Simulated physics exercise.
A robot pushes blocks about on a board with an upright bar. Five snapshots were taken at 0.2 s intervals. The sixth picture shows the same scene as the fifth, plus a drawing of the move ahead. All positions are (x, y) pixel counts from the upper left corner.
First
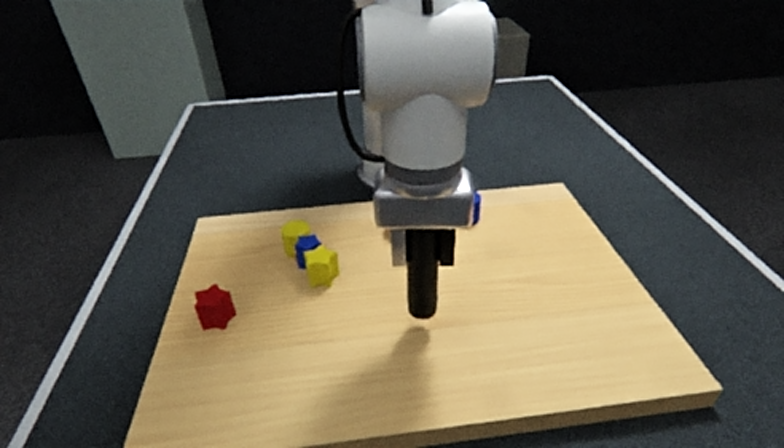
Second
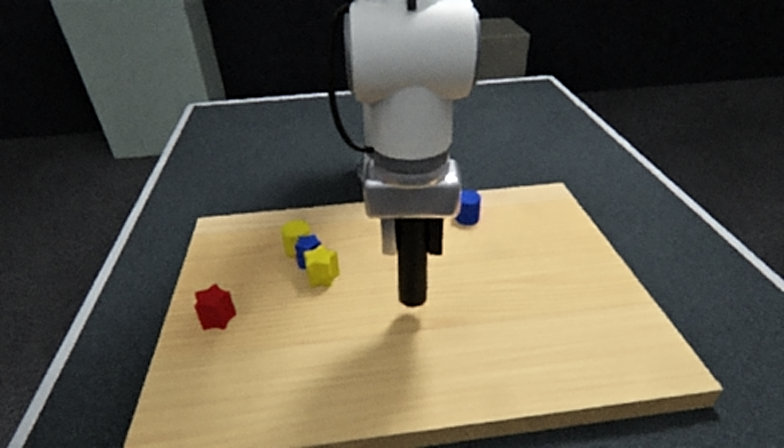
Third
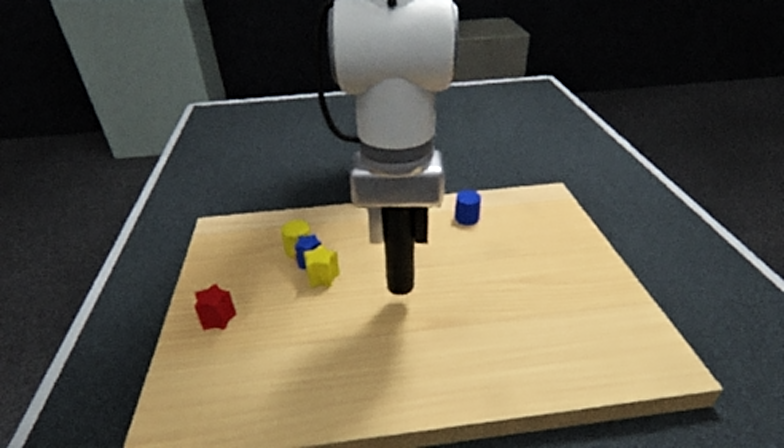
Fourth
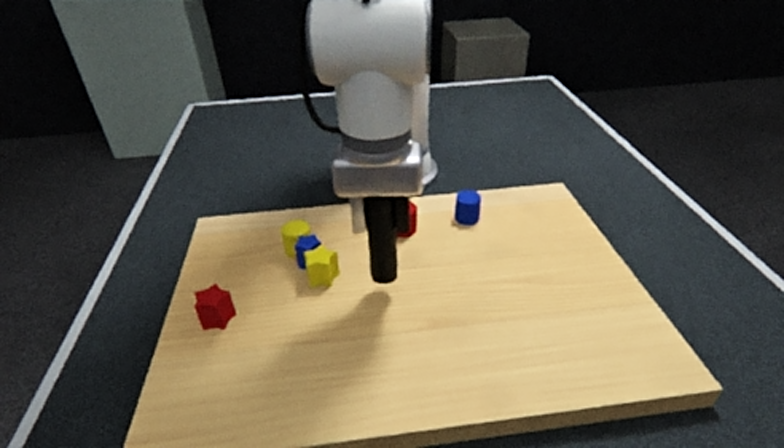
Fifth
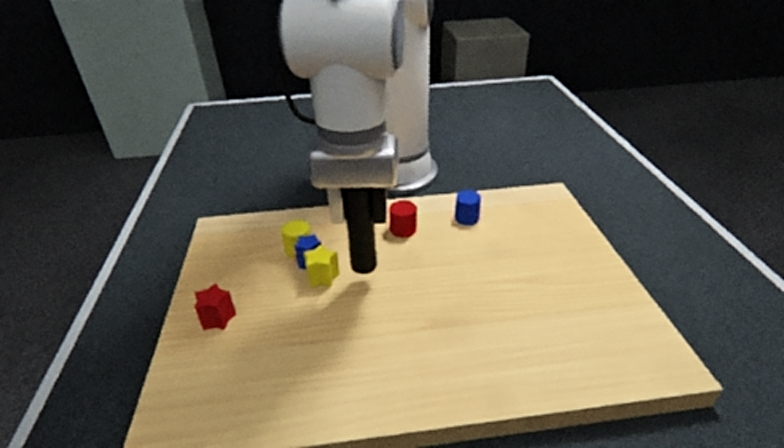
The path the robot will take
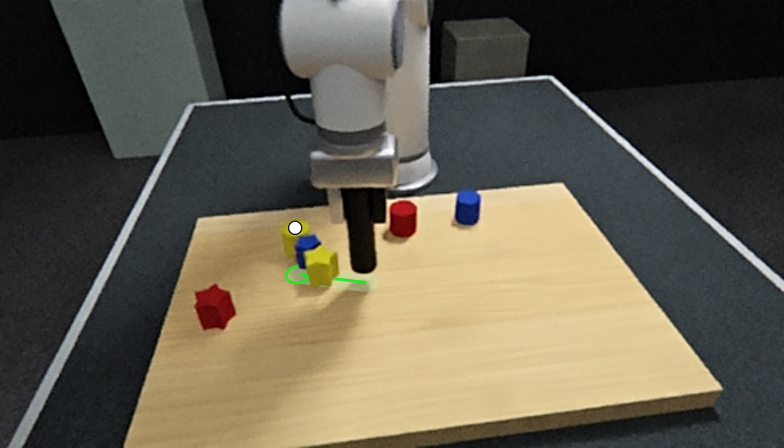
A robot arm with a black upright bar moved steadily left and slightly back above a wooden board, revealing a blue block and then a red one behind it, while all the blocks stayed still.
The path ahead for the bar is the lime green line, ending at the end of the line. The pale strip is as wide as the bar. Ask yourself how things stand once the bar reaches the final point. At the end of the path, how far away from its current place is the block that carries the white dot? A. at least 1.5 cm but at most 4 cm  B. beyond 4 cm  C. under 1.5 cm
A (at least 1.5 cm but at most 4 cm)
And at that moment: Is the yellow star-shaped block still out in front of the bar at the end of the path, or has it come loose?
The bar should keep driving it forward.
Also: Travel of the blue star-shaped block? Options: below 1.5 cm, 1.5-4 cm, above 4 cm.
By the end of the path, it will have gone past 4 cm.
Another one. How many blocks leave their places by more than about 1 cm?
There will be three or more blocks displaced.
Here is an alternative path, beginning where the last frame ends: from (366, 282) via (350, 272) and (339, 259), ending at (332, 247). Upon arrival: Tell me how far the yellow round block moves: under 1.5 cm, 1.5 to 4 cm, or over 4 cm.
It goes under 1.5 cm.
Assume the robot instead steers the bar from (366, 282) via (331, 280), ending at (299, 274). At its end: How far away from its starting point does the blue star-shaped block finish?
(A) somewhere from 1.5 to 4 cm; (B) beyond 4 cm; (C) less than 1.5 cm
My pick is B.
Drawn move, from (366, 282) directly to (299, 274); the dot is on the yellow round block.
The first path, step by step. Halfway along, bar at (330, 262); yellow round block at (291, 225); blue star-shaped block at (297, 239); yellow star-shaped block at (305, 253).
At the end, bar at (296, 258); yellow round block at (287, 222); blue star-shaped block at (271, 235), turned 45° clockwise; yellow star-shaped block at (270, 251), turned 15° anticlockwise.
